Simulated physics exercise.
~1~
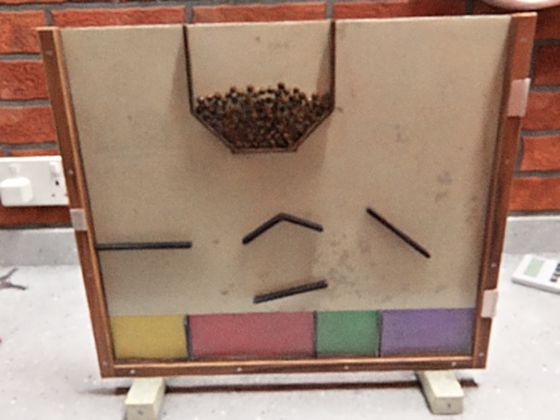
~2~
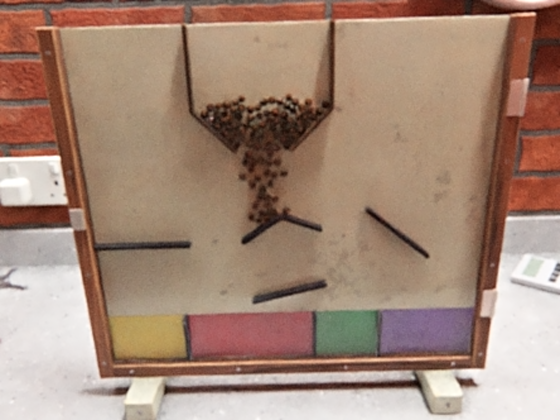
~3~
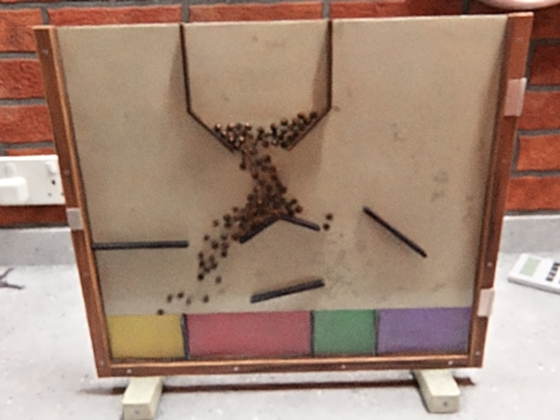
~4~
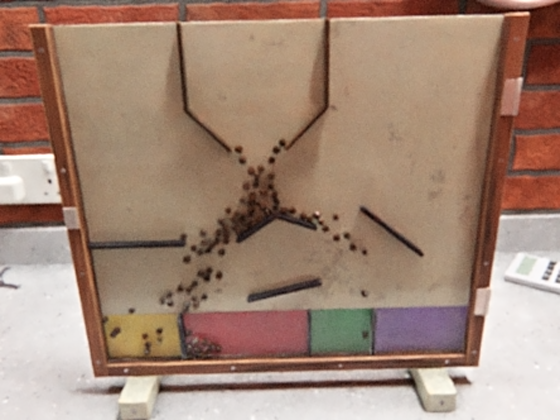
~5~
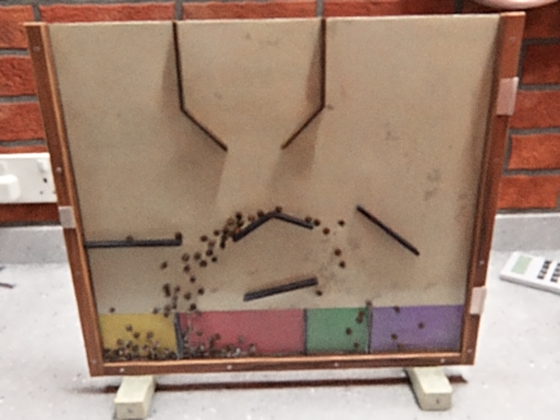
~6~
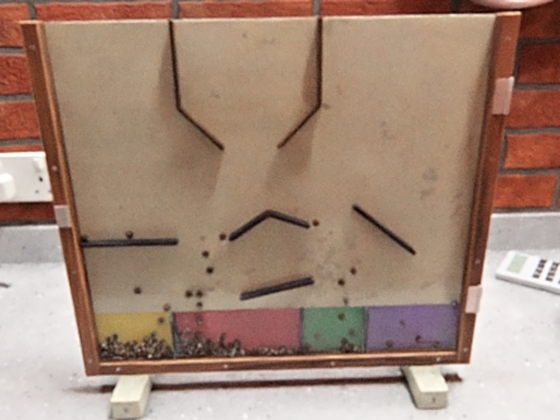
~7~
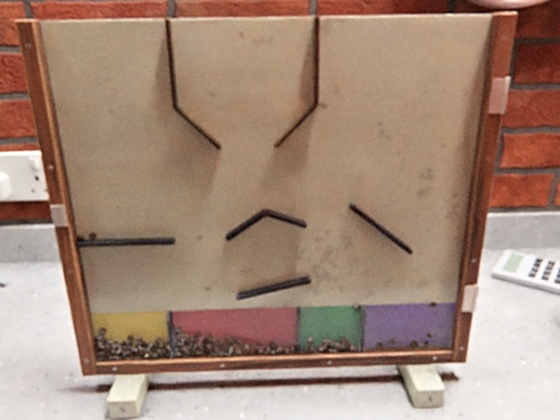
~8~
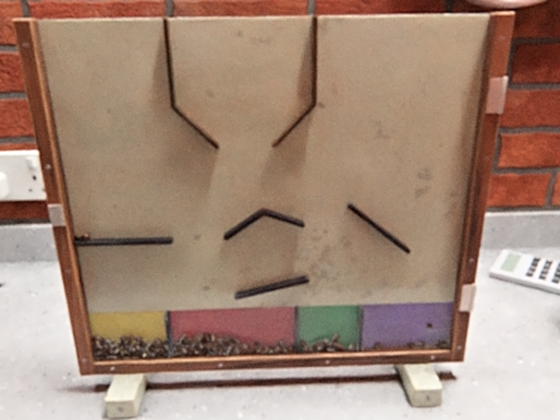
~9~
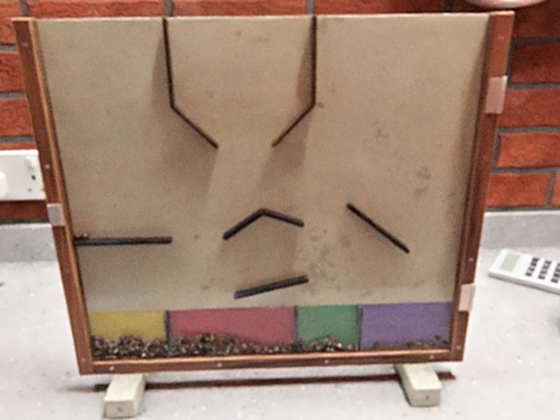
The clip opens on an upright, wood-framed chute against a brick wall, with dark beads heaped in a hopper above fixed ledges and yellow, red, green and purple bins. The beads begin pouring through the hopper's opening onto the peaked ledge below. They pile against it and spill mostly to the left, tumbling toward the yellow and red bins, while a smaller stream goes right. The hopper empties, and the last stragglers bounce down past the ledges. Finally the beads settle, mostly in yellow and red, with fewer in green and purple and a few resting on the left ledge.
